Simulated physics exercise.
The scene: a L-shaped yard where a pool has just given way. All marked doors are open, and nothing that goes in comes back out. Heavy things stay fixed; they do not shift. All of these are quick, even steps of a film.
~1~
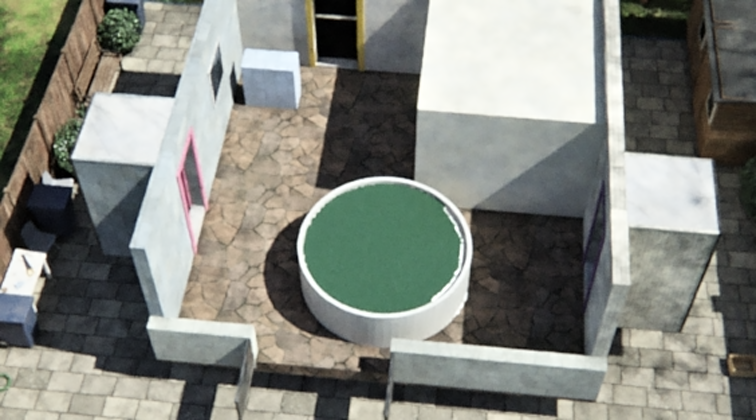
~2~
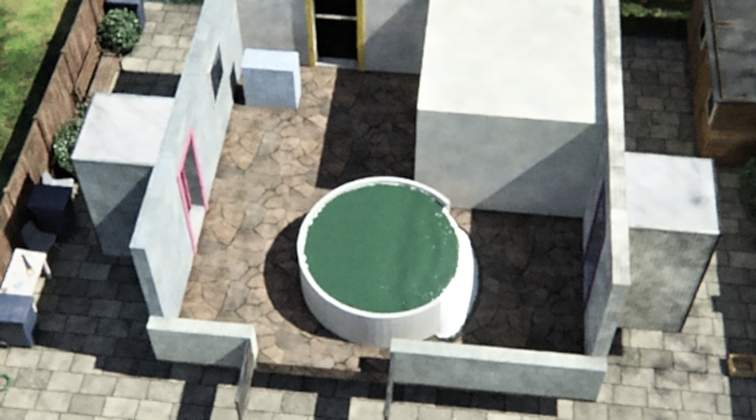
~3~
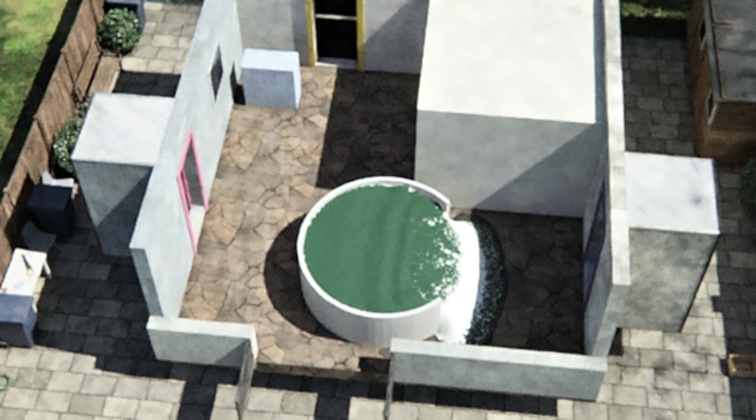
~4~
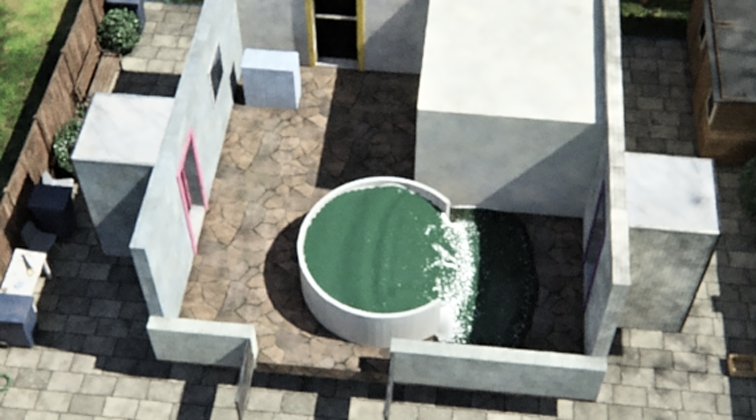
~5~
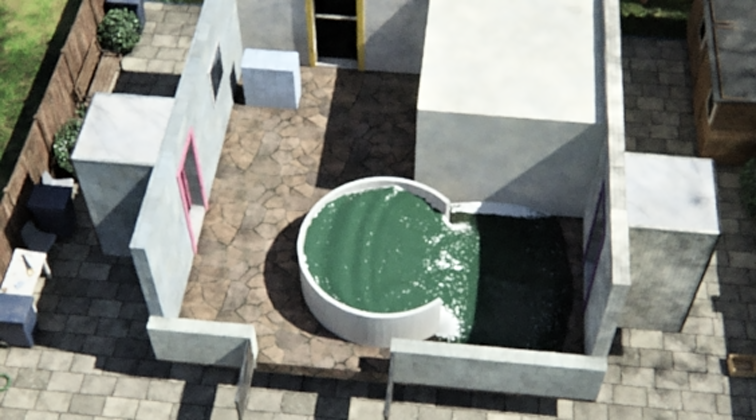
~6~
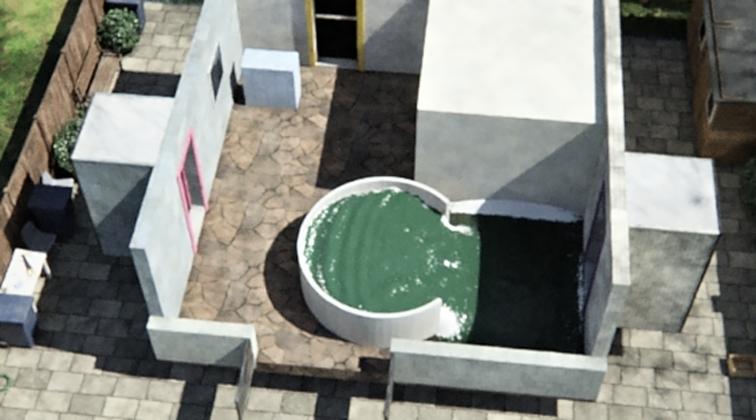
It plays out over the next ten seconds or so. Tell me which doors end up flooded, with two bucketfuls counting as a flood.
In the end the pink door will be within bounds; the yellow door will be within bounds; the purple door will be over the limit.
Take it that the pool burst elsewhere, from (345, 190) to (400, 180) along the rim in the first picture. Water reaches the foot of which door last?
The one in purple, I reckon.
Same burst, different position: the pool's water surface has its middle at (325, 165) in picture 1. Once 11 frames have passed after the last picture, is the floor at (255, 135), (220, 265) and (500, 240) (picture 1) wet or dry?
My reading is missed by the flood first, missed by the flood next and hit by the flood last.
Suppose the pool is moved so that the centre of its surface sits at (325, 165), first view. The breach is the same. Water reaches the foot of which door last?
It is the pink one.
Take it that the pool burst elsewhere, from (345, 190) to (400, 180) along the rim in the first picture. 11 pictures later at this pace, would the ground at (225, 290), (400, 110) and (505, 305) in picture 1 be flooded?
Taking the three spots as listed, they end up spared, inundated and spared.
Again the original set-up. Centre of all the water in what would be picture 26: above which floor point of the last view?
Around pixel (467, 286).
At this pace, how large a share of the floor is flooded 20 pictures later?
My estimate is close to 40 per cent.
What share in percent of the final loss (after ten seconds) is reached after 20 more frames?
By my reckoning, 50 %.
A moment on, water covers 30 % of the floor; the pink door not reached, the yellow door not reached, the purple door over two buckets in.
Next, water covers 30 % of the floor; the pink door not reached, the yellow door not reached, the purple door far over two buckets in.
Then, water covers 40 % of the floor; the pink door not reached, the yellow door not reached, the purple door far over two buckets in.
Later, water covers 55 % of the floor; the pink door wet at the sill, nothing in, the yellow door wet at the sill, nothing in, the purple door far over two buckets in.
In the end, water covers 80 % of the floor; the pink door wet at the sill, nothing in, the yellow door under two buckets in, the purple door far over two buckets in.
